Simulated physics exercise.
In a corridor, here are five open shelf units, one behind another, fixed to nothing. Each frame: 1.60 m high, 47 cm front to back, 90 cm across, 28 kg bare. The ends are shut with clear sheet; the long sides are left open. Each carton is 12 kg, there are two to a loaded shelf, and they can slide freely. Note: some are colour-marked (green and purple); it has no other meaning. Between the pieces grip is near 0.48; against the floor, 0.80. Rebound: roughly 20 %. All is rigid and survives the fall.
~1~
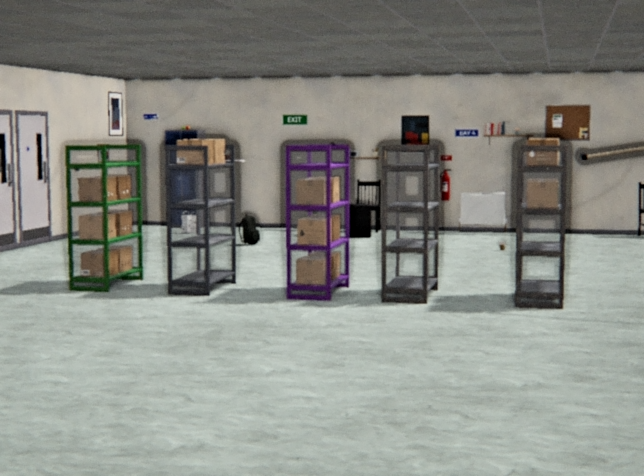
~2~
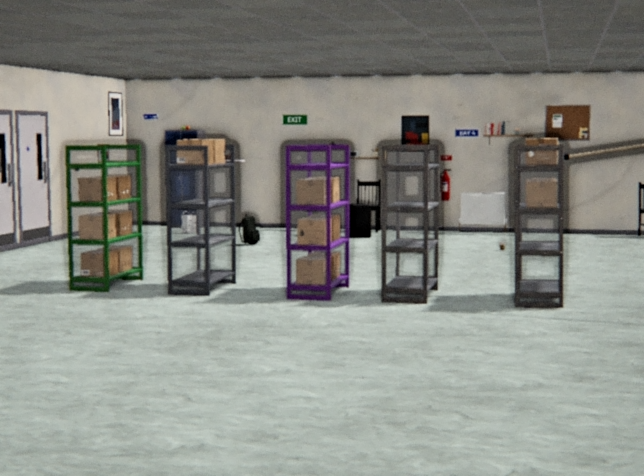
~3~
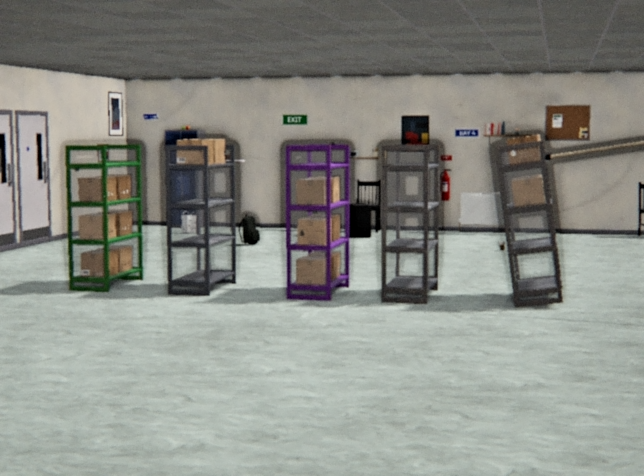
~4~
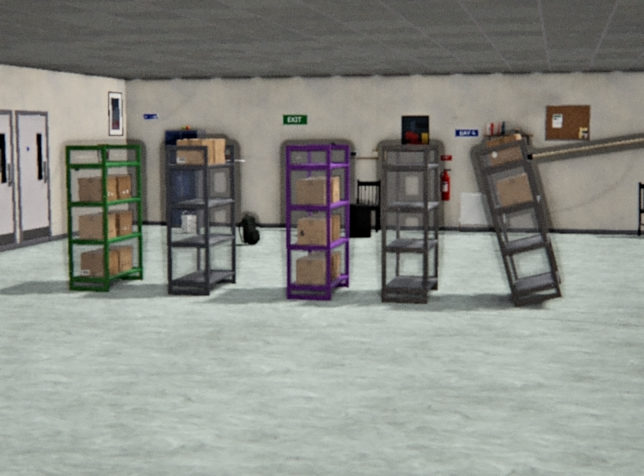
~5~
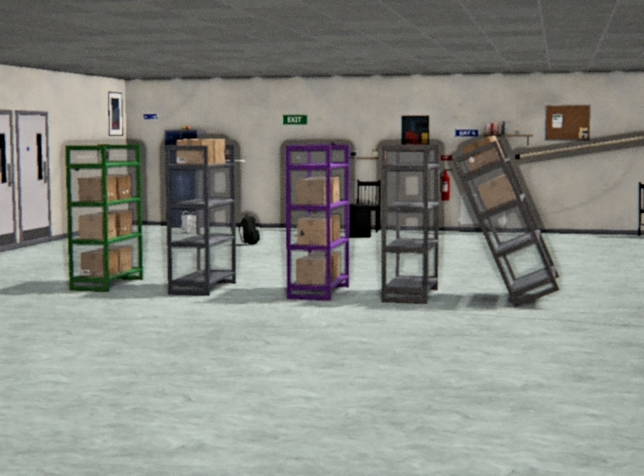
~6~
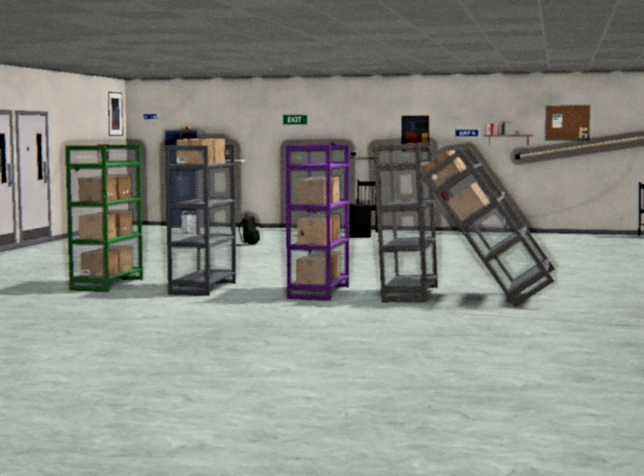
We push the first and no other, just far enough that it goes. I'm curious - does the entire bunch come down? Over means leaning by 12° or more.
No, only some come down.
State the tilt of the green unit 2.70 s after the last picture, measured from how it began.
Roughly 0°.
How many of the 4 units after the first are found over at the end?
I count 3 of them.
Then, 0.76 s on from the sixth picture, 4 cartons spilt or dropped; 1 of the 4 other units over; purple unit tipped 8°.
Then, 2.70 s on from the sixth picture, 8 cartons spilt or dropped; 2 of the 4 other units over; purple unit tipped 37°.
Finally, 8 cartons spilt or dropped; 3 of the 4 other units over; purple unit tipped 43°; green unit unmoved. One left standing. Seen by the last camera, middles, purple unit near (265, 224), green unit near (106, 216).
